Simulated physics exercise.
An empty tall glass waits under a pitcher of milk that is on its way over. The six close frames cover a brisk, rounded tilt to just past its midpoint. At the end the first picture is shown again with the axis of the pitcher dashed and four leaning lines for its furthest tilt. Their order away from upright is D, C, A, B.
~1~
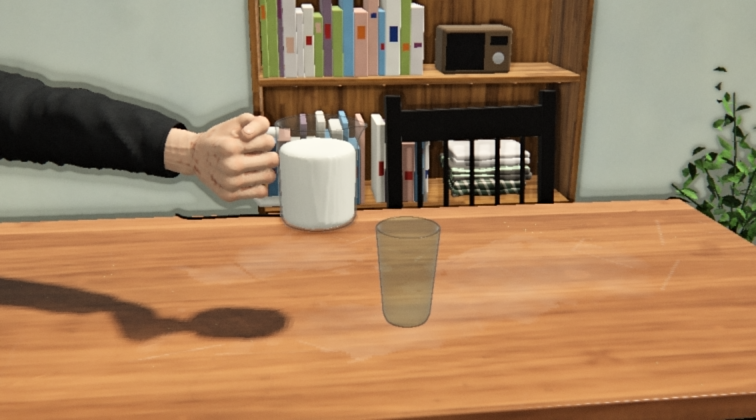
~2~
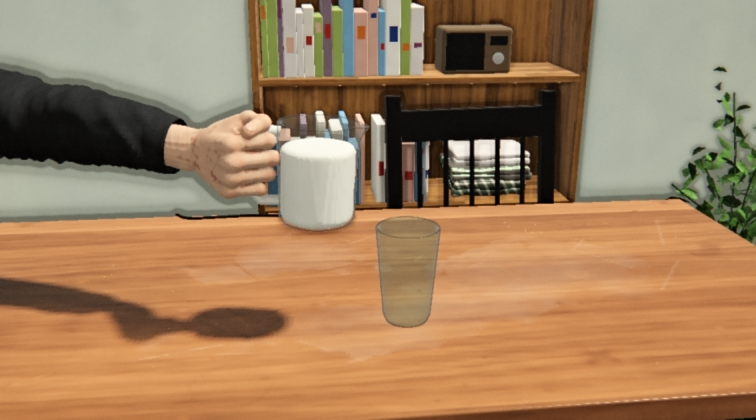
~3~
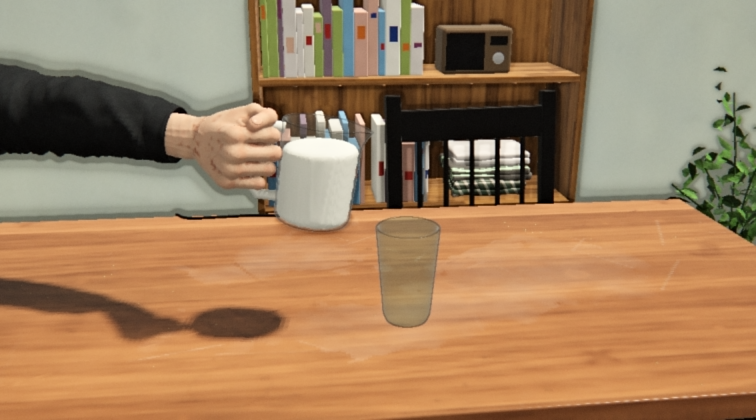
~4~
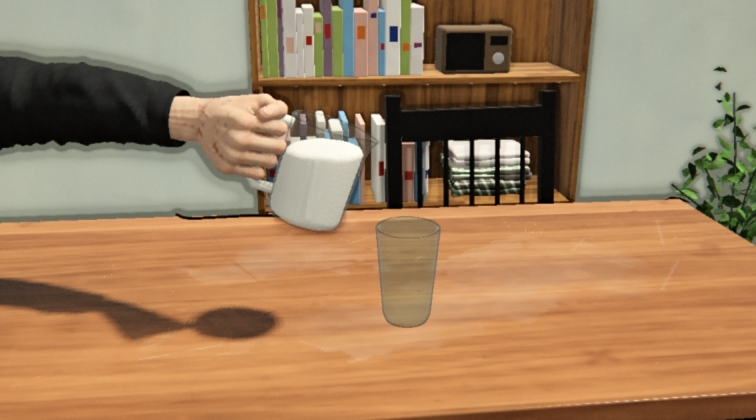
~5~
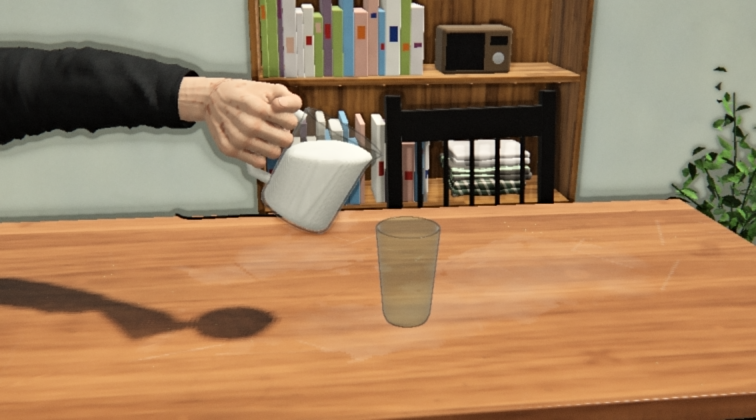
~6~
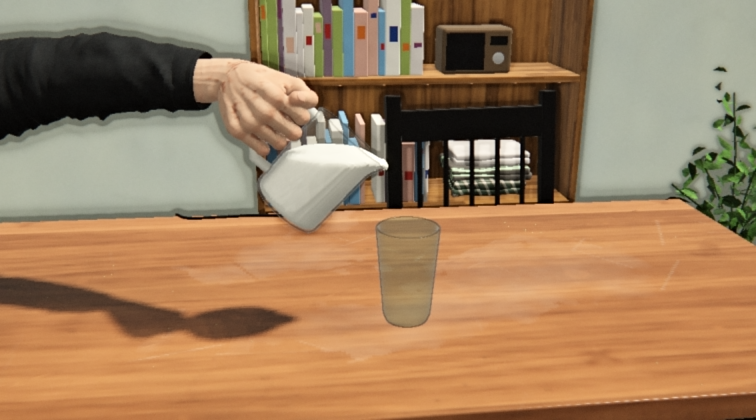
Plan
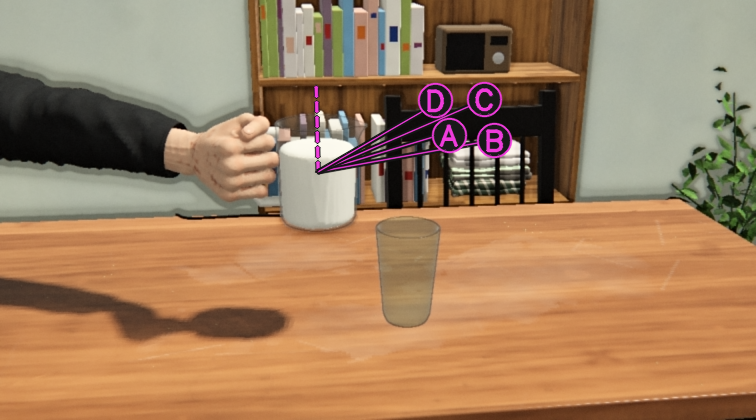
Hand in a dark sleeve tilting a white pitcher rightward above an empty tall glass on a wooden table.
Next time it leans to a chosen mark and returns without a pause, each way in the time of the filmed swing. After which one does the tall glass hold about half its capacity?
Mark C does it best.
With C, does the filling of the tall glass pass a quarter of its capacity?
Yes, clearly.
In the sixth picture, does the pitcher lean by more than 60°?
No, it does not.
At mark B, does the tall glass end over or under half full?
Over.
On the marked copy, A at (431, 137); B at (477, 142); C at (469, 106); D at (421, 111).
For mark A, the tall glass ends with about 65 % of what it can hold; 3 % of the milk is spilt.
For mark B, the tall glass ends with about 77 % of what it can hold; 5 % of the milk is spilt.
For mark C, the tall glass ends with about 51 % of what it can hold.
For mark D, the tall glass ends with about 36 % of what it can hold.
